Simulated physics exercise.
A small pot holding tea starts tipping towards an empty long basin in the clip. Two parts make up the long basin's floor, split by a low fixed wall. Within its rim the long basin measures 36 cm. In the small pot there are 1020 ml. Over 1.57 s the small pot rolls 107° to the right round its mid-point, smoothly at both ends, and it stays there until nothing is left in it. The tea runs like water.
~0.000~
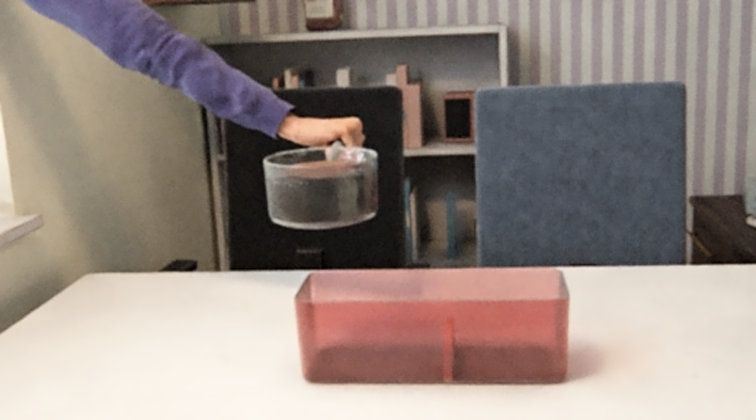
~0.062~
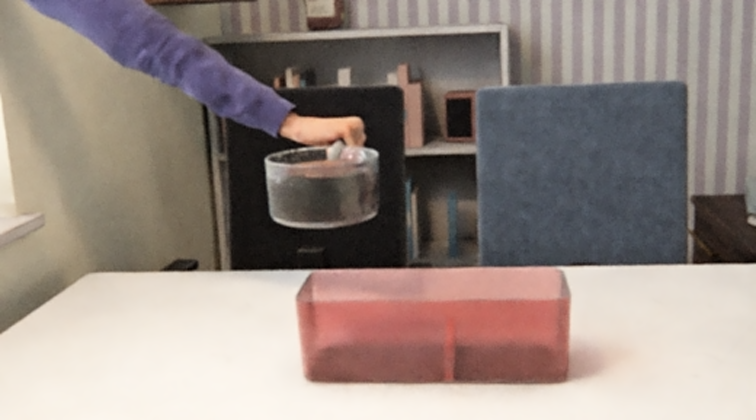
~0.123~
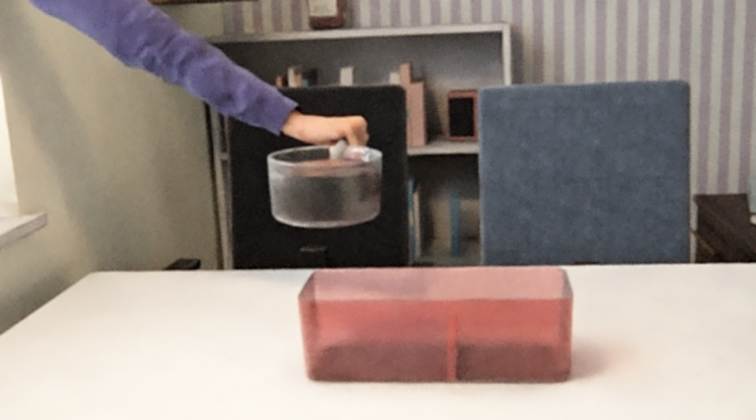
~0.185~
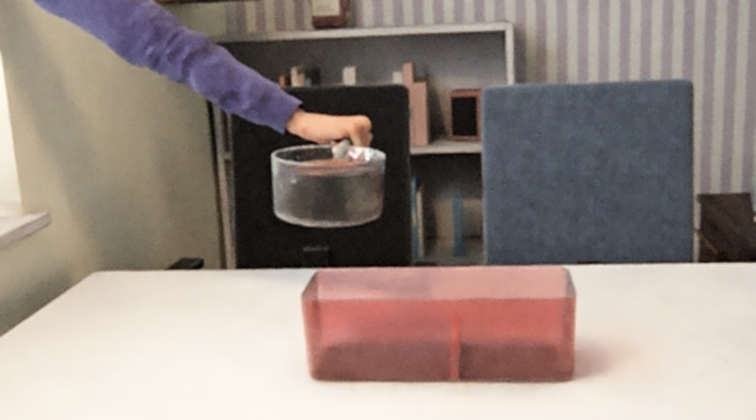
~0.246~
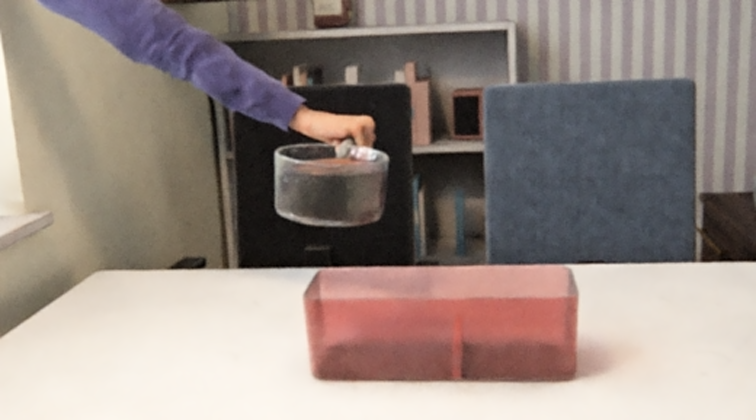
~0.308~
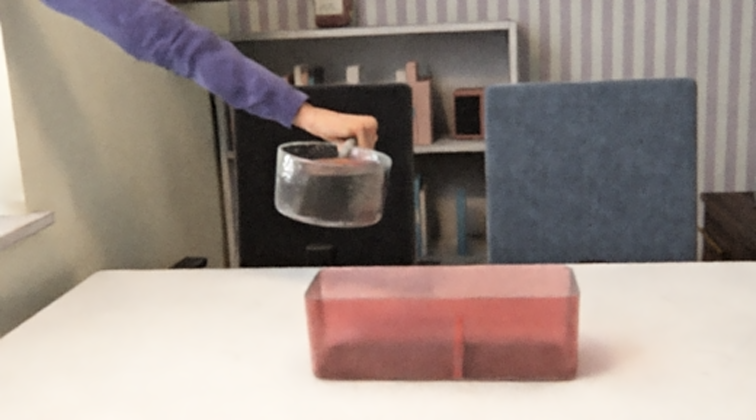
A small clear pot of liquid, held up by a hand in a purple sleeve, drifts slightly right and tilts gently to the right above a long, translucent red basin resting on a white table.
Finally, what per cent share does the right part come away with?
Roughly 33 per cent.
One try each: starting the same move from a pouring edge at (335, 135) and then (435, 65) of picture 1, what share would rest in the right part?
Result: 5 per cent, then 85 per cent.
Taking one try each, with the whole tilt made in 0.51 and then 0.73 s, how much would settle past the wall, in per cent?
I'd expect close to 25 per cent and then close to 20 per cent.
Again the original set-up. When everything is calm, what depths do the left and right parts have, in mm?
The left ends up at roughly 28 mm, with the right at roughly 18 mm.
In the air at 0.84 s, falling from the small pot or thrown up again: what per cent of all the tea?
Some 24 per cent, I reckon.
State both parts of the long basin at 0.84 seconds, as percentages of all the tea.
Left side near 9, right side near 2.
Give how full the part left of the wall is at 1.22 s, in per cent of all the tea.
Around 44 in a hundred.
Then, 0.84 s in, the tilt is 59° and 65 per cent is still to pour, 9 is left of the wall and 2 right of it.
Then, 1.22 s in, the tilt is 95° and 13 per cent is still to pour, 45 is left of the wall and 32 right of it.
Then, 1.63 s in, the tilt is 107° and 0 per cent is still to pour, 66 is left of the wall and 33 right of it.
Then, 2.07 s in, the tilt is 107° and 0 per cent is still to pour, 67 is left of the wall and 33 right of it.
Finally, 67 per cent lies left of the wall, 33 right of it and 1 outside.
